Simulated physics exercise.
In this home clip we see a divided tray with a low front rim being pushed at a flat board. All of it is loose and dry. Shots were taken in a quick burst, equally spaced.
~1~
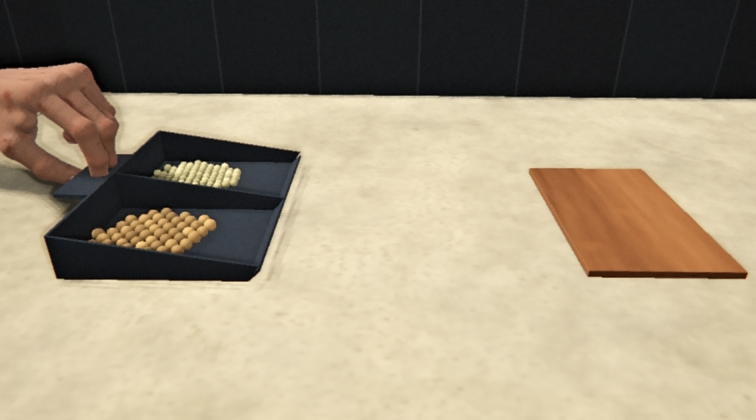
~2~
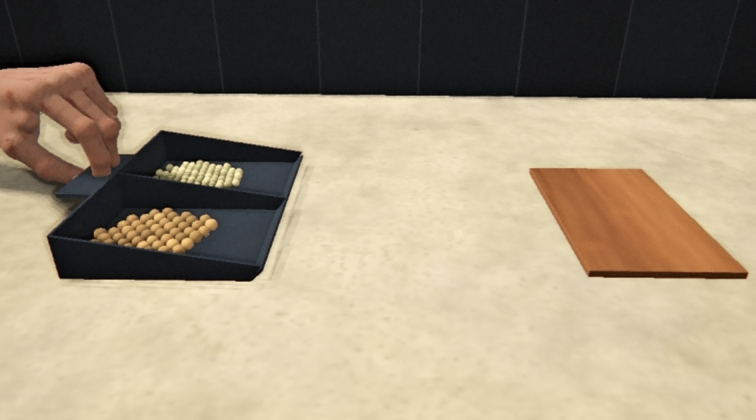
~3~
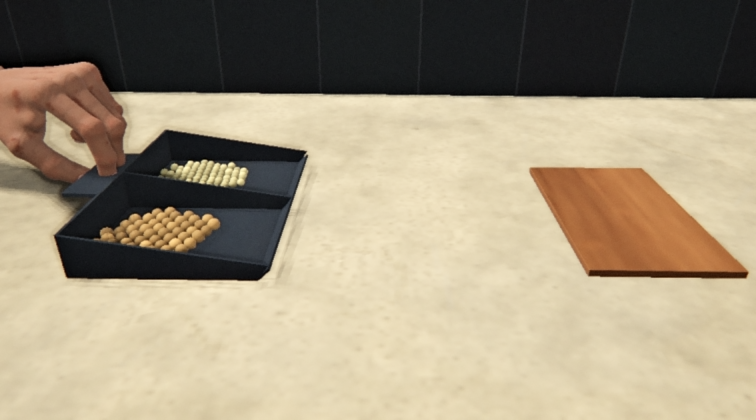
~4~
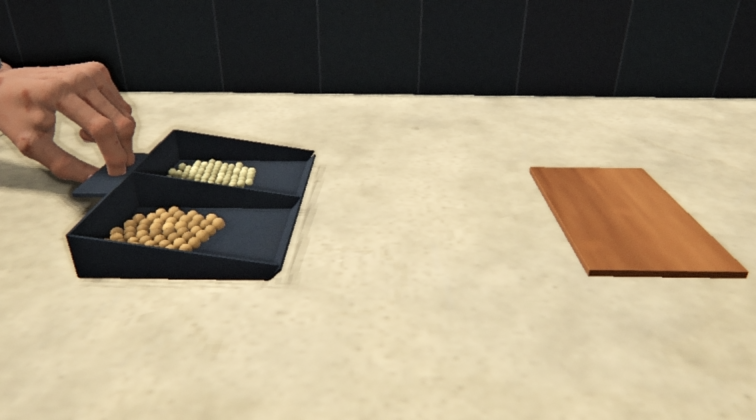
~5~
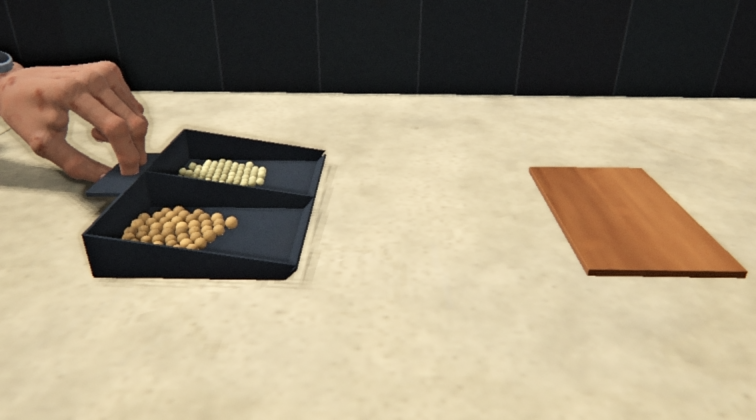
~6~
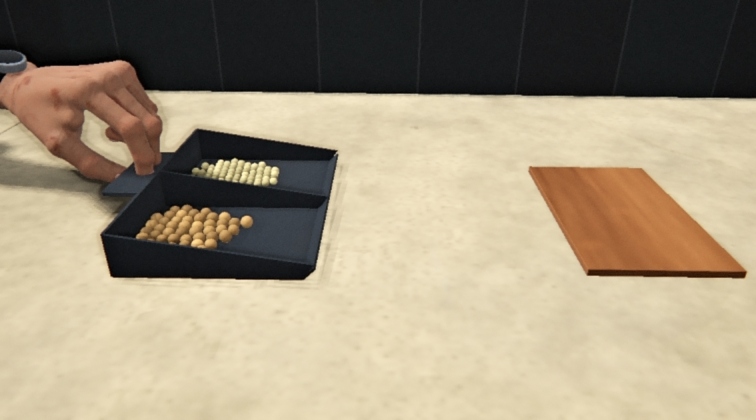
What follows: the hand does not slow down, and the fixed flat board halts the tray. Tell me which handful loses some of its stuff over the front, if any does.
Near handful: Loses nothing. Far handful: Loses nothing.
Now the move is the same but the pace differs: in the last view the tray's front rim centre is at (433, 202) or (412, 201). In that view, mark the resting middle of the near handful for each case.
The middle settles at (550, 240) the first time and at (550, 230) the second time.
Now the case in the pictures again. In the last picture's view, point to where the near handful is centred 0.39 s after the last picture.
Somewhere close to (309, 233).
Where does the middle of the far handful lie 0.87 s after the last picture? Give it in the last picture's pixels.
Roughly (454, 181).
Then, 0.39 s later than the last frame, tray still sliding, front rim near (435, 202); near handful all inside; far handful all inside.
Then, 0.87 s later than the last frame, tray stopped at the flat board; near handful all inside; far handful all inside, moved towards the front rim.
Then, 1.08 s later than the last frame, tray stopped at the flat board; near handful all inside, moved towards the front rim; far handful all inside, moved towards the front rim.
When it is over, tray stopped at the flat board; near handful all inside, moved towards the front rim; far handful all inside, moved towards the front rim.
